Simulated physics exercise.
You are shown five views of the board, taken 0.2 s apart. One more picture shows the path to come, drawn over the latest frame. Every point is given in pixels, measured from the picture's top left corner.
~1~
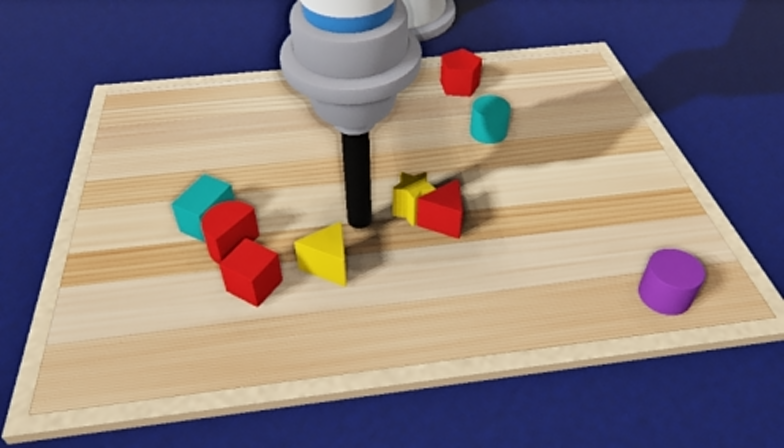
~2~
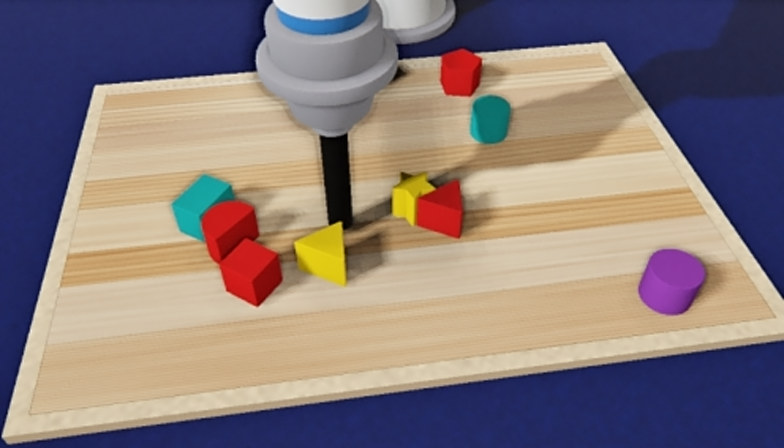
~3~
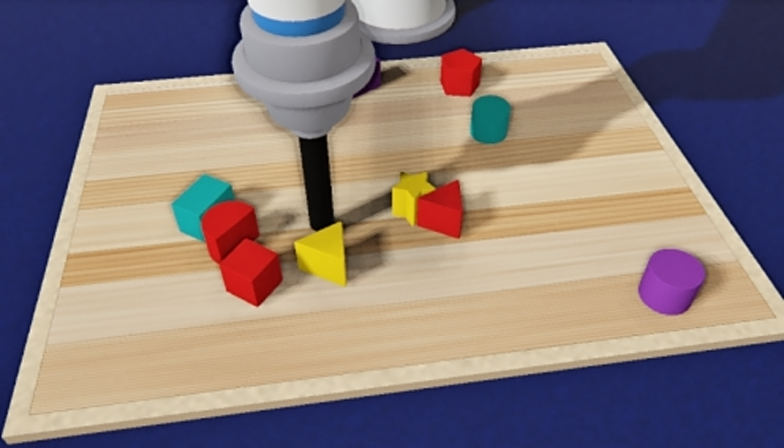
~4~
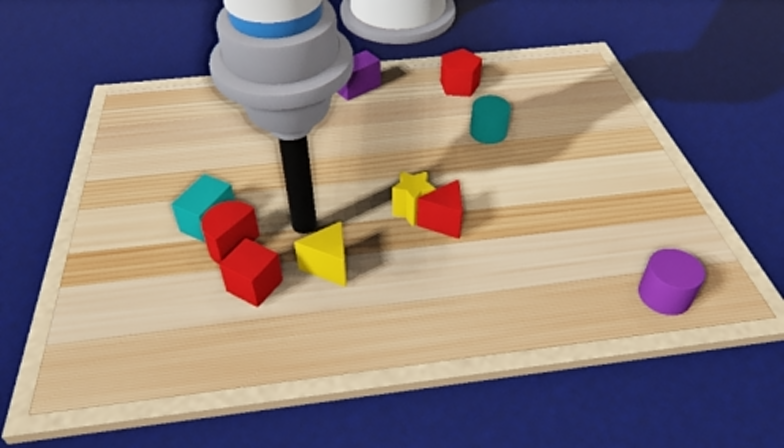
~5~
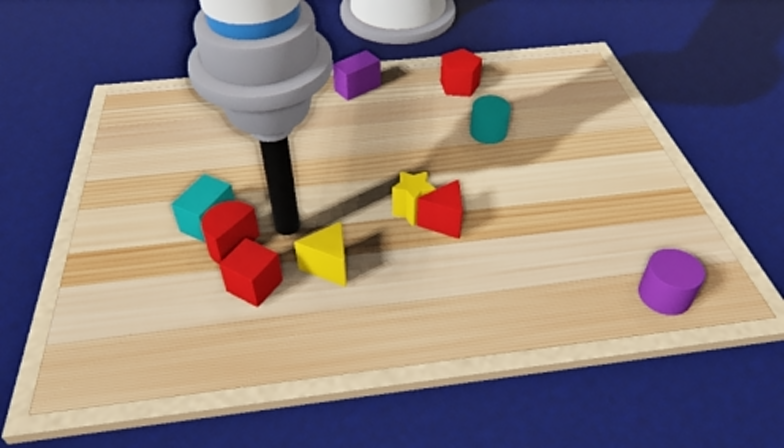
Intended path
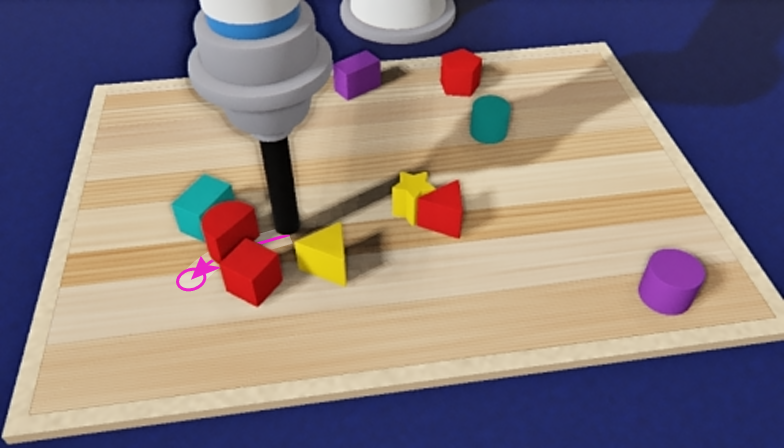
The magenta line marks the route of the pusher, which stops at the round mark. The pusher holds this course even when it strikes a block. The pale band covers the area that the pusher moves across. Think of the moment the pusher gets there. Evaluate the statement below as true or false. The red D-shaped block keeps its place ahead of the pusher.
The statement is false.
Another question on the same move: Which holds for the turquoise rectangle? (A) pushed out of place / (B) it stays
The correct letter is A.
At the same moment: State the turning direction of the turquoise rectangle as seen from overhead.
It makes a clockwise turn.
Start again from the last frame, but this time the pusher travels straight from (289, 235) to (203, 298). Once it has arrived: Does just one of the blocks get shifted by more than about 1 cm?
Yes, that is what happens.
The drawn path runs from (289, 235) over (254, 245) and (219, 257) to (191, 279).
On the path given first. One third of the way, pusher at (251, 237); turquoise rectangle at (198, 193); red D-shaped block at (217, 216), turned 15° anticlockwise.
Two thirds of the way, pusher at (216, 249); turquoise rectangle at (189, 191), turned 40° clockwise; red D-shaped block at (187, 219).
At the end, pusher at (189, 272); turquoise rectangle at (189, 191), turned 40° clockwise; red D-shaped block at (186, 219), turned 10° clockwise; red square not moved.
